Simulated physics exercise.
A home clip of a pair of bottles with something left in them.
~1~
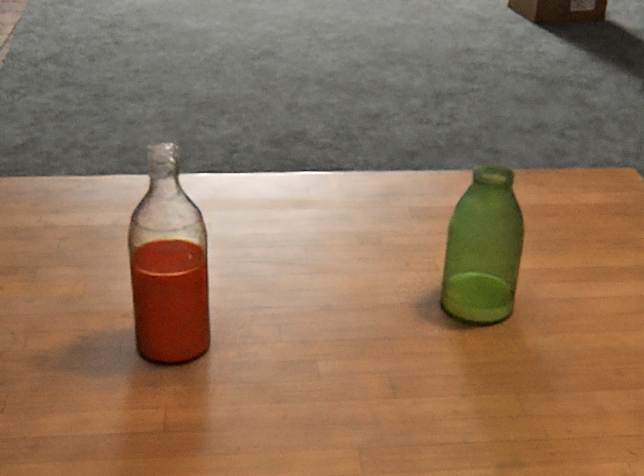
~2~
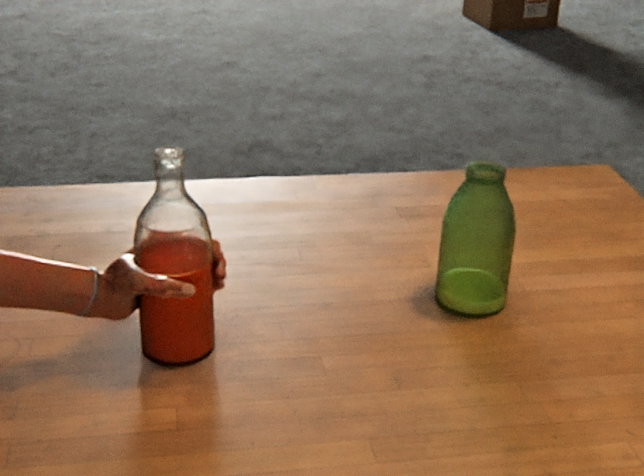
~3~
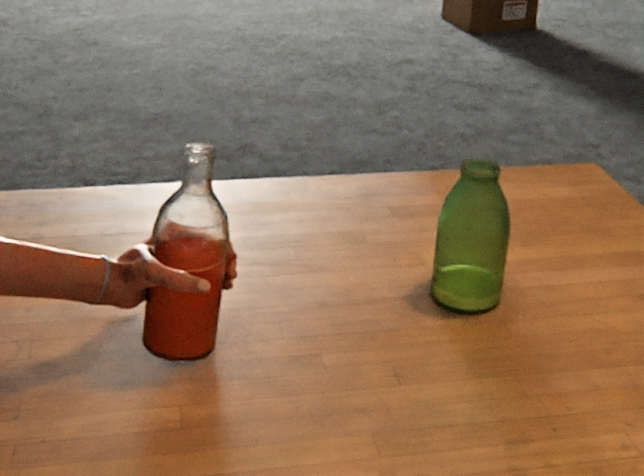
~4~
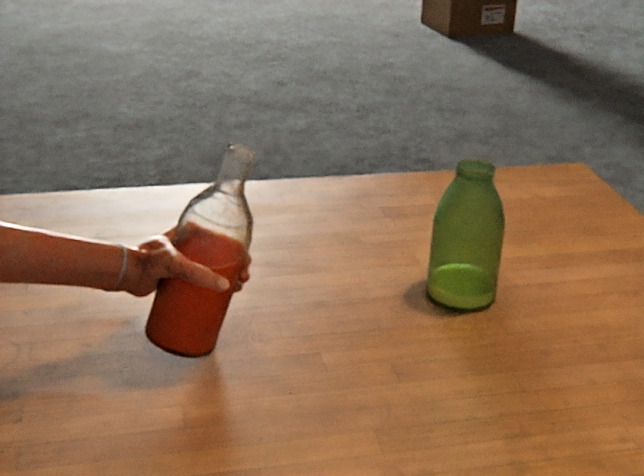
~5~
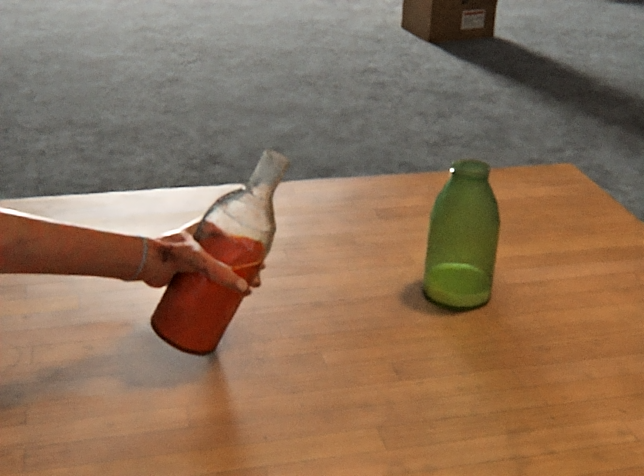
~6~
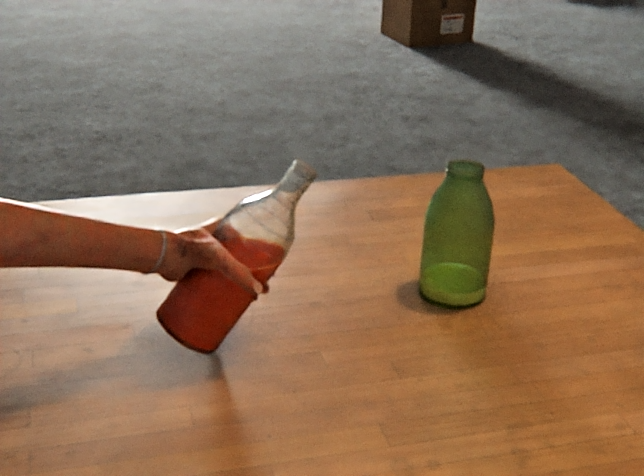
A hand reached in from the left, took hold of a clear bottle of red liquid and steadily tilted it over to the right, while a green bottle stood upright across the wooden table.
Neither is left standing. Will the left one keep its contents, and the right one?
The left one lets some out and the right one holds it all.
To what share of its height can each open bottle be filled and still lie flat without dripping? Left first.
Roughly 24 per cent, then 18 per cent.
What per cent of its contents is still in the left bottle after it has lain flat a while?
Near 50 in a hundred.
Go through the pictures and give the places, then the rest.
Both stand upright; left bottle (169, 250) about half full, open; right bottle (485, 239) nearly empty, open, in the first picture.
A hand takes the left bottle; left bottle about half full, surface at (174, 257); right bottle nearly empty, surface at (472, 285), in the second picture.
The left bottle is being lowered; left bottle (190, 247) about half full; right bottle (473, 232) nearly empty, in the third picture.
The left bottle is being lowered; left bottle about half full, surface at (209, 251); right bottle nearly empty, surface at (462, 281), in the fourth picture.
The left bottle is being lowered; left bottle (230, 246) tipped 25°; right bottle (464, 230) nearly empty, in the fifth picture.
The left bottle is being lowered; left bottle (247, 249) tipped 35°, open; right bottle nearly empty, surface at (453, 279), open, in the sixth picture.
A moment on, the left bottle is nearly down; left bottle, all still inside.
Further on, the left bottle lies flat; left bottle, a puddle at its mouth.
When it is over, both lie flat; left bottle, a puddle at its mouth; right bottle, all still inside.
